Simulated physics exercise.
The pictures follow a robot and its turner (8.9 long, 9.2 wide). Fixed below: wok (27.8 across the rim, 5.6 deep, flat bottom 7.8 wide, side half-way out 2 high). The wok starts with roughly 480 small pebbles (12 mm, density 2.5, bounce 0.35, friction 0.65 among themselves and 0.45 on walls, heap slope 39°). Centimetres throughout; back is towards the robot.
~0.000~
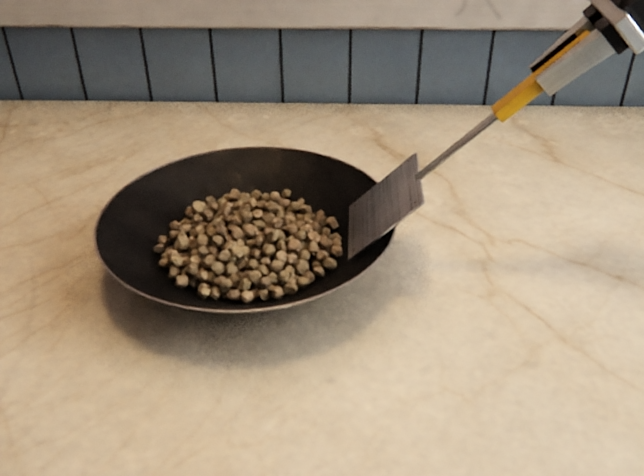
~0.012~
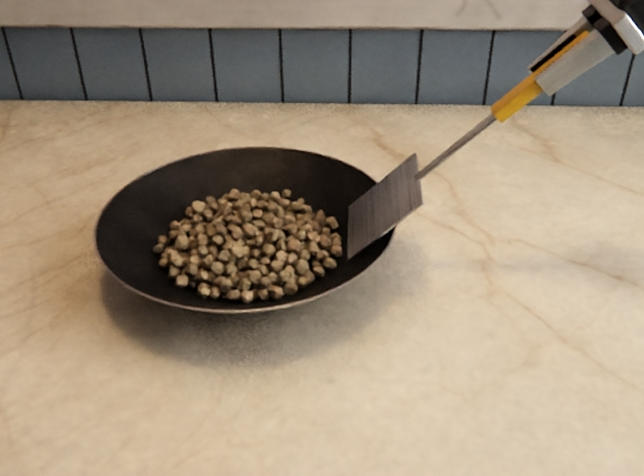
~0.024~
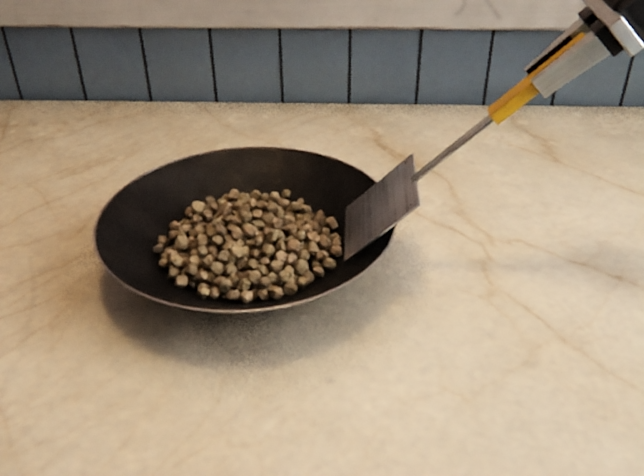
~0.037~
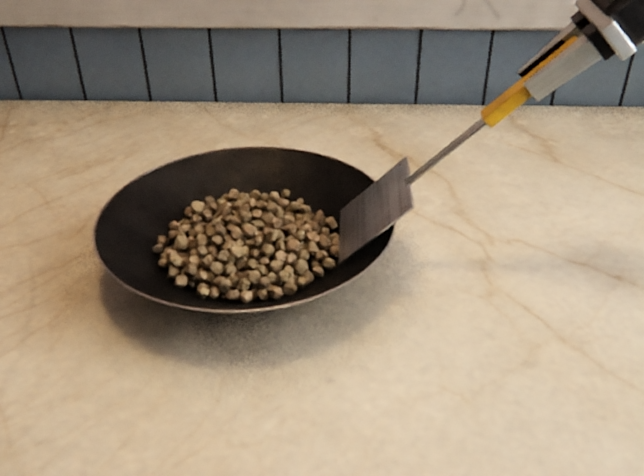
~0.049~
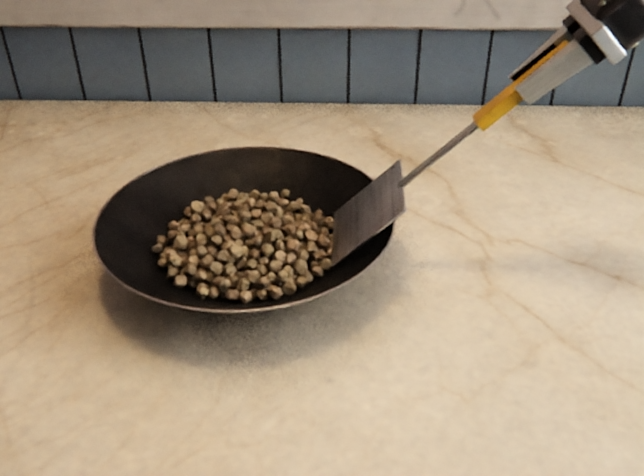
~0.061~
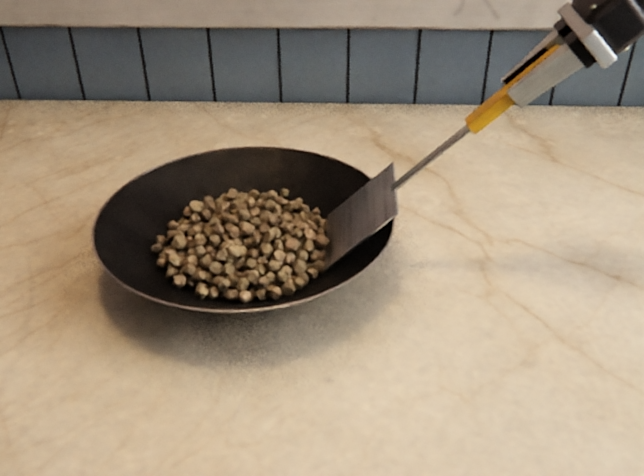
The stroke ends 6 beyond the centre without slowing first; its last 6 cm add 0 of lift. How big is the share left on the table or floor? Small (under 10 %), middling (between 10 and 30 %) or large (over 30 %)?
On the table or floor the share is middling, between 10 and 30 %.
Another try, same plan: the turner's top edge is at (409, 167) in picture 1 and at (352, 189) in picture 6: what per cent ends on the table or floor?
Some 45 per cent.
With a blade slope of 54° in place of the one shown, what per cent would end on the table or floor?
In that case some 20 per cent.
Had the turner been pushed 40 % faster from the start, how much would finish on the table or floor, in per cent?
It would be near 25 per cent.
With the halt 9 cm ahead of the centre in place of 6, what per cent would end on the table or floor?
Then about 40 per cent.
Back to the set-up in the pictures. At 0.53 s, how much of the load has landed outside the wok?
Roughly 20 per cent.
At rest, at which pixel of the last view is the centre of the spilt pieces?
Around (64, 260).
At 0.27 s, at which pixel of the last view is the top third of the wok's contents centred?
Near (147, 213).
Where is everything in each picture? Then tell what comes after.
The turner top edge at (420, 176), sloping 45°; upper third of the load around (252, 233), from x 160 to 335, top at y 195; 476 in the wok, in the first frame.
The turner top edge at (419, 176), sloping 45°; upper third of the load around (252, 233), from x 160 to 335, top at y 195, in the second frame.
The turner top edge at (416, 178), sloping 45°; upper third of the load around (252, 233), from x 160 to 335, top at y 195, in the third frame.
The turner top edge at (410, 181), sloping 45°; upper third of the load around (251, 233), from x 160 to 335, top at y 195, in the fourth frame.
The turner top edge at (403, 184), sloping 45°; upper third of the load around (251, 232), from x 160 to 335, top at y 195, in the fifth frame.
The turner top edge at (396, 186), sloping 45°; upper third of the load around (250, 232), from x 155 to 325, top at y 195; 476 in the wok, in the sixth frame.
After 0.17 s, sloping 45°, highest piece 6 above the table; 476 in the wok.
After 0.27 s, sloping 45°, highest piece 8 above the table; 464 in the wok, 12 on the blade or in flight.
After 0.53 s, sloping 45°, highest piece 8 above the table; 378 in the wok, 93 on the table or floor, 5 on the blade or in flight.
After 1.58 s, sloping 45°, highest piece 8 above the table; 377 in the wok, 99 on the table or floor.
In the end, 377 in the wok, 99 on the table or floor. That is 21 % on the table or floor.
